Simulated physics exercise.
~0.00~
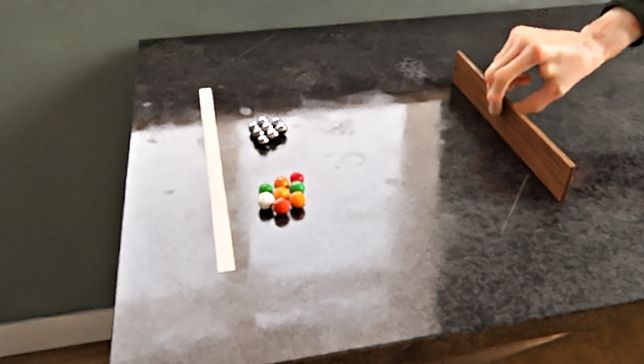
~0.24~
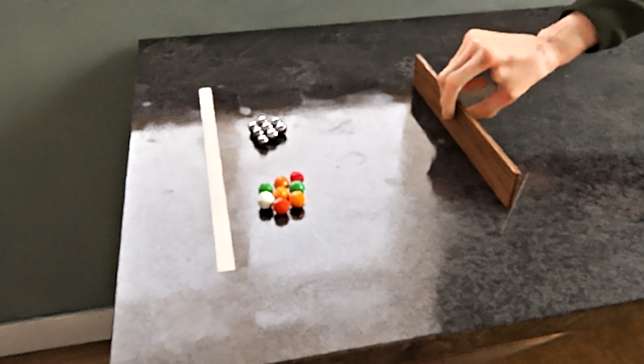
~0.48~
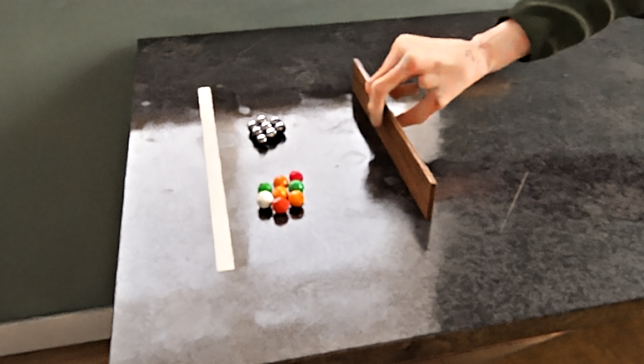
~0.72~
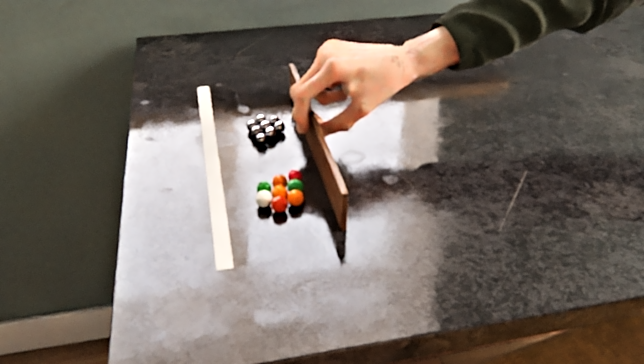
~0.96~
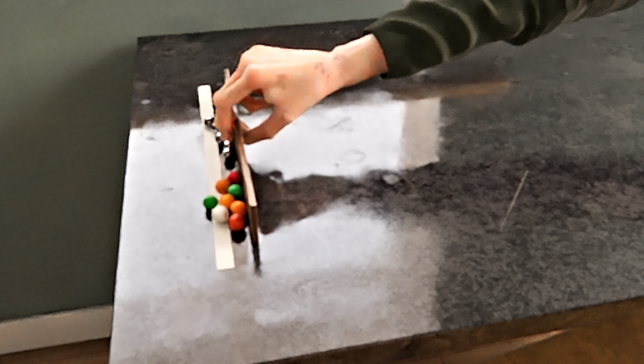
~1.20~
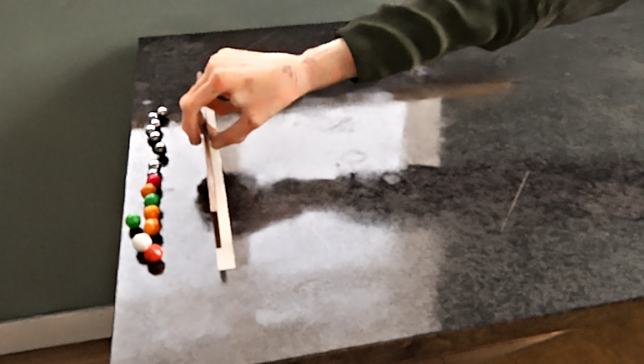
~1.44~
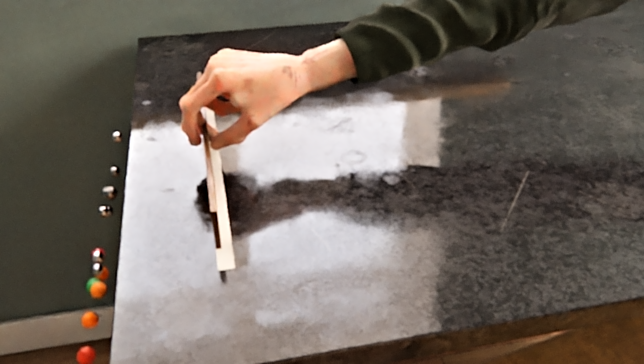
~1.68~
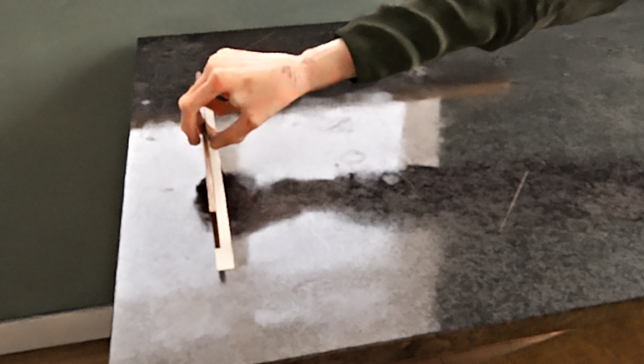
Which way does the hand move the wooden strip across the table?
The hand moves the wooden strip to the left, stopping it at the white tape.
